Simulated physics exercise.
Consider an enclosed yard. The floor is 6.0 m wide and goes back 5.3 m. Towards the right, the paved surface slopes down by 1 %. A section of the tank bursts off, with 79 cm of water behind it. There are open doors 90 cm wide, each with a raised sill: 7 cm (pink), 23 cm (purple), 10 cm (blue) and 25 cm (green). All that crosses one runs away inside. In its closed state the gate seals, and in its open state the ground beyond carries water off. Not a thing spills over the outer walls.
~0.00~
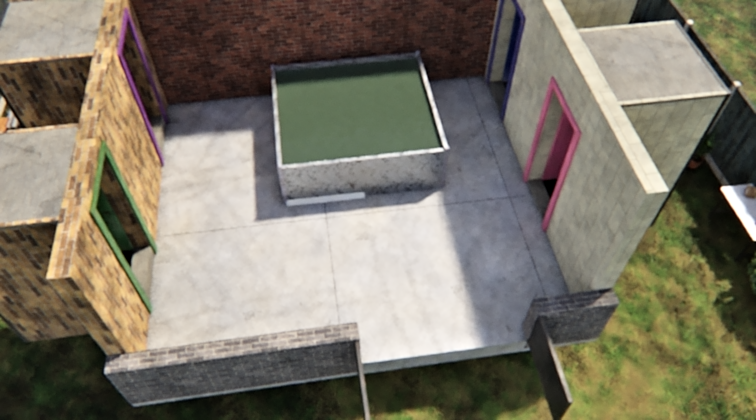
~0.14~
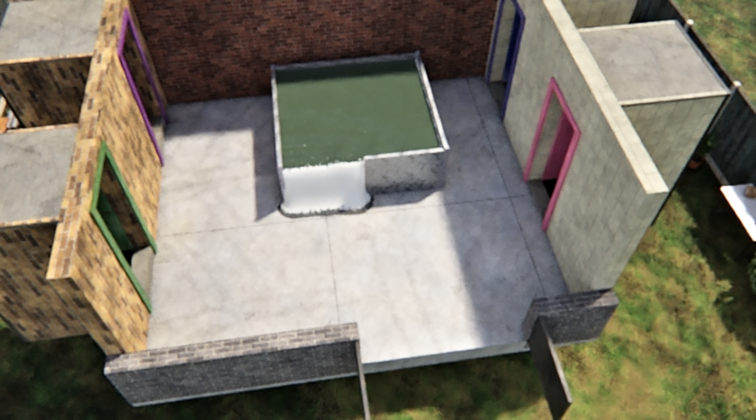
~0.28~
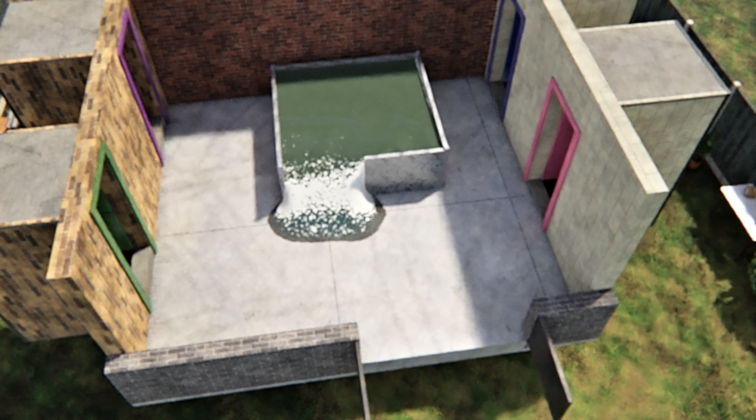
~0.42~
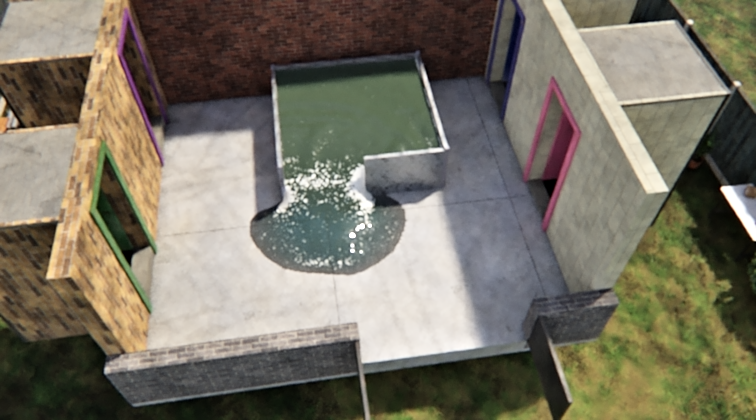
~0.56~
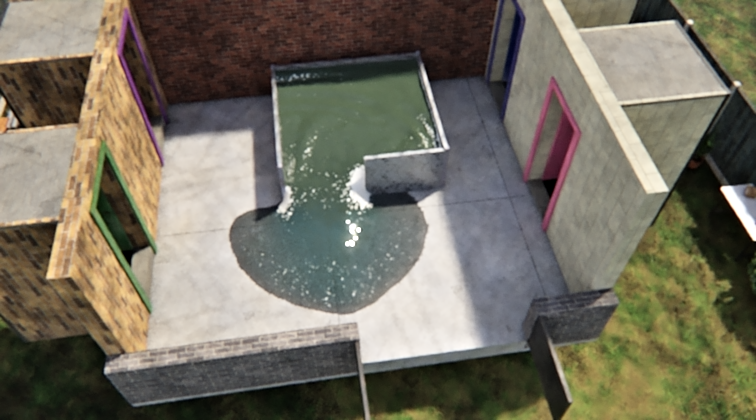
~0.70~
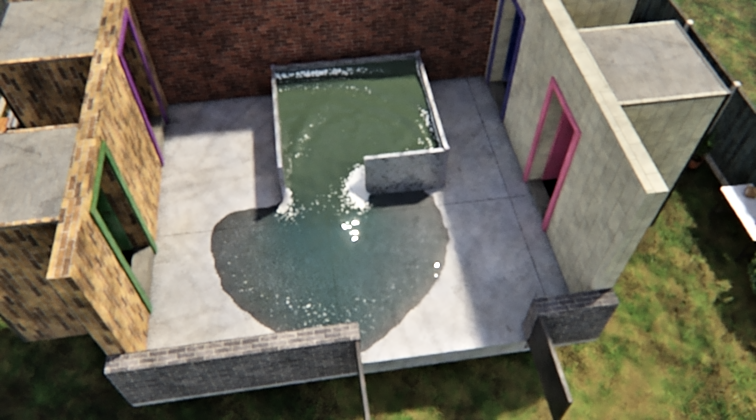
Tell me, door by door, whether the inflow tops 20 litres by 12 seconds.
Pink door: Less than stated, purple door: Less than stated, blue door: Less than stated, green door: Less than stated.
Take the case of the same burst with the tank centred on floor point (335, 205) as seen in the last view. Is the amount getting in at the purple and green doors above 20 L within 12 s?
Result - purple door does not exceed it, green door does not exceed it.
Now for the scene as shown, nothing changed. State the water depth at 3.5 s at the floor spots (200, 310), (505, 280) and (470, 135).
Approximately 23, 1 and 0 centimetres, going through them in turn.
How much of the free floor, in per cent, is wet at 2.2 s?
Roughly 40 % of the floor is wet.
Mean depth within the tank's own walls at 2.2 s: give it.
Around 47 cm on average.
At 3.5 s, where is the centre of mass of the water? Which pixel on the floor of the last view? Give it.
The water's centre is around (321, 204).
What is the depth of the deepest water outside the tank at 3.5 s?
It gets to some 32 cm.
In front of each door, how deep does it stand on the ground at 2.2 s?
Door by door, in cm: Pink reads 0, purple reads 0, blue reads 0, green reads 16.
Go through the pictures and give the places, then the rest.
Still water, 79 cm deep, in the tank at (355, 109), in the first picture.
Water pours out at (325, 185) and has run 0.7 m, to (281, 207); typically 10 cm deep outside, 79 cm at the tank's back, in the second picture.
Water pours out at (326, 187) and has run 1.0 m, to (369, 231); typically 13 cm deep outside, 79 cm at the tank's back, in the third picture.
Water pours out at (326, 188) and has run 1.5 m, to (359, 268); typically 10 cm deep outside, 79 cm at the tank's back, in the fourth picture.
The front is at (348, 309), 2.1 m from the gap at (326, 189); 4.4 m2 of floor is under water; 78 cm left at the back of the tank, in the fifth picture.
The front is at a hidden place, 2.7 m from the gap at (326, 188); 6.5 m2 of floor is under water; 72 cm left at the back of the tank, in the sixth picture.
After 1.4 s water covers 40 % of the floor and is deepest (46 cm) near (319, 206); pink door not reached, purple door not reached, blue door not reached, green door not reached.
After 2.2 s water covers 40 % of the floor and is deepest (55 cm) near (160, 373); pink door not reached, purple door not reached, blue door not reached, green door 16 cm at the sill, 0 L in.
After 3.5 s water covers 60 % of the floor and is deepest (32 cm) near (309, 353); pink door 1 cm at the sill, 0 L in, purple door 3 cm at the sill, 0 L in, blue door not reached, green door 20 cm at the sill, 1 L in.
After 7.0 s water covers 85 % of the floor and is deepest (20 cm) near (165, 149); pink door 4 cm at the sill, 0 L in, purple door 19 cm at the sill, 0 L in, blue door 8 cm at the sill, 0 L in, green door 13 cm at the sill, 1 L in.
After 12.0 s water covers 95 % of the floor and is deepest (18 cm) near (484, 78); pink door 5 cm at the sill, 0 L in, purple door 11 cm at the sill, 0 L in, blue door 10 cm at the sill, 6 L in, green door 8 cm at the sill, 1 L in.
